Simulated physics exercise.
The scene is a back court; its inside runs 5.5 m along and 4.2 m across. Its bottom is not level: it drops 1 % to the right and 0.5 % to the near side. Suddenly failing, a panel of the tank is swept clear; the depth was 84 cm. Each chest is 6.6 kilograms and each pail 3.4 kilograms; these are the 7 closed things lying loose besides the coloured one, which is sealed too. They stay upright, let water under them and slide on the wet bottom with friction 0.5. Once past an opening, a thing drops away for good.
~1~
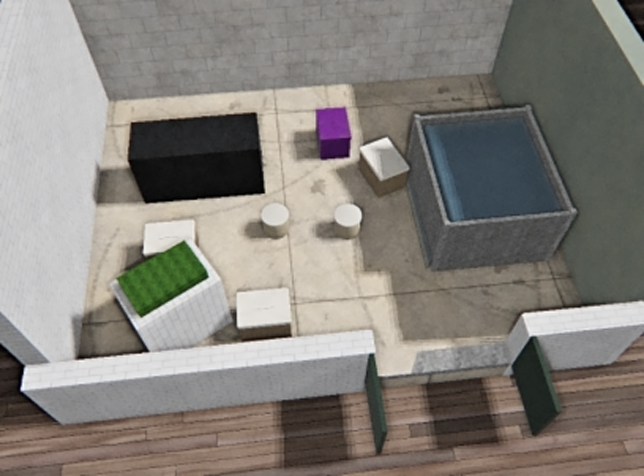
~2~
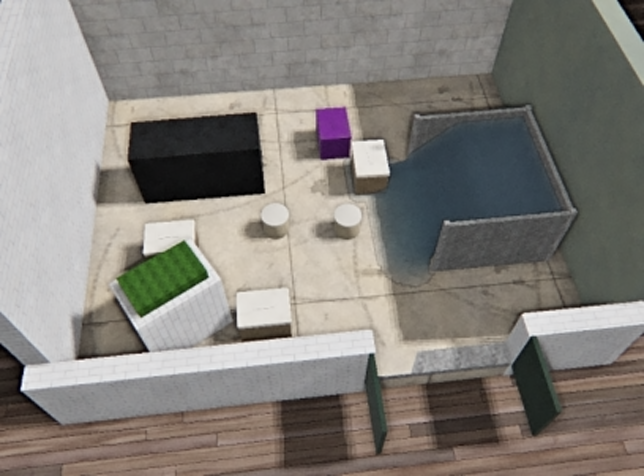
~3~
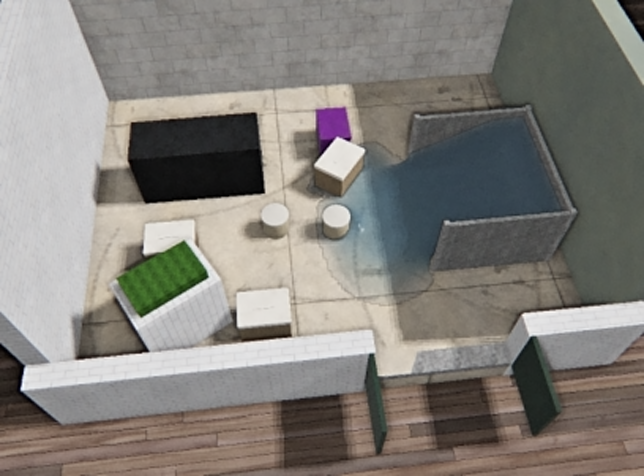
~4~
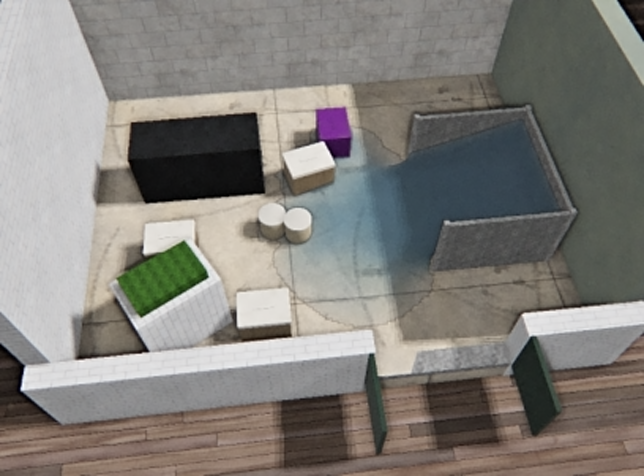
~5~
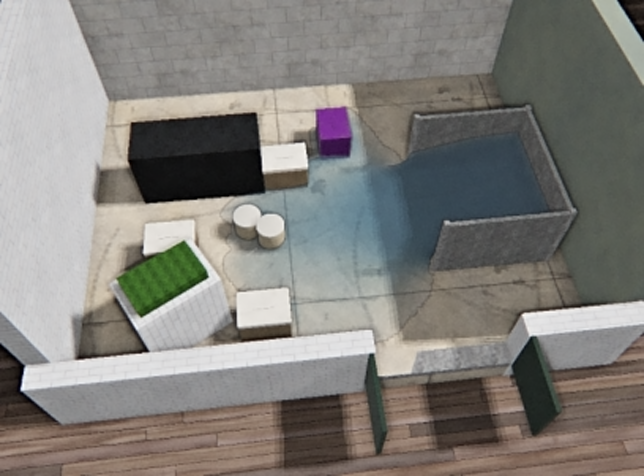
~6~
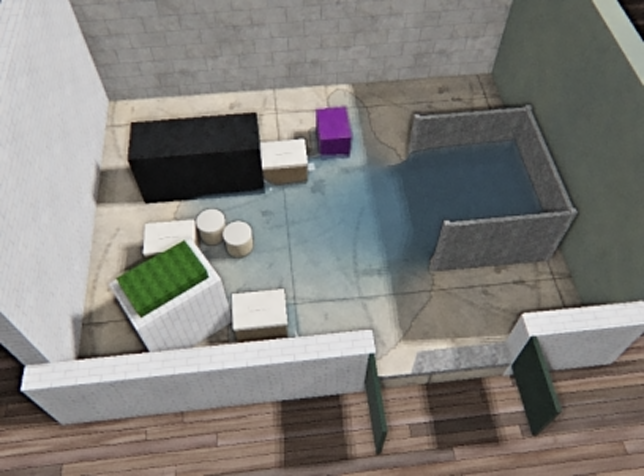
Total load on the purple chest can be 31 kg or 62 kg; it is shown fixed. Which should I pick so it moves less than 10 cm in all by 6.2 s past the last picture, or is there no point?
You need the big one.
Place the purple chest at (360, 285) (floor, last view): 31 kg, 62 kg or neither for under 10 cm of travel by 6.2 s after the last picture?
Both fall short.
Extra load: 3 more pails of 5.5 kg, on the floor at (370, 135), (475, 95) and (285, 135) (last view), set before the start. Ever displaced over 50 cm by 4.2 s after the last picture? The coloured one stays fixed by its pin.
Taking them one by one: Below the mark; below the mark; above the mark.
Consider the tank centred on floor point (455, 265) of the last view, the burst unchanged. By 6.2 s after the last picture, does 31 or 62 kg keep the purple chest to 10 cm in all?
In that case only the larger load is enough.
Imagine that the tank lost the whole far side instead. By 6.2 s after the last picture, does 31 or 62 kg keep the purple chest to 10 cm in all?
Then both masses fall short.
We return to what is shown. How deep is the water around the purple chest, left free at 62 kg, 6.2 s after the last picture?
Something like 5 centimetres.
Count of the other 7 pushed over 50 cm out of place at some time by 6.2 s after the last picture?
The total is 6.
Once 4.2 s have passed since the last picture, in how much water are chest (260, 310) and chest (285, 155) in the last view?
Depths: Near 5 cm, then near 5 cm.
Then, 0.6 s after the last picture the purple chest would be 42 cm from its start with 31 kg and 0 cm from its start with 62 kg; 8 cm of water round it then.
Then, 2.3 s after the last picture the purple chest would be 77 cm from its start with 31 kg and 0 cm from its start with 62 kg; 5 cm of water round it then.
Then, 4.2 s after the last picture the purple chest would be 77 cm from its start with 31 kg and 0 cm from its start with 62 kg; 9 cm of water round it then.
Then, 6.2 s after the last picture the purple chest would be 77 cm from its start with 31 kg and 0 cm from its start with 62 kg; 5 cm of water round it then.
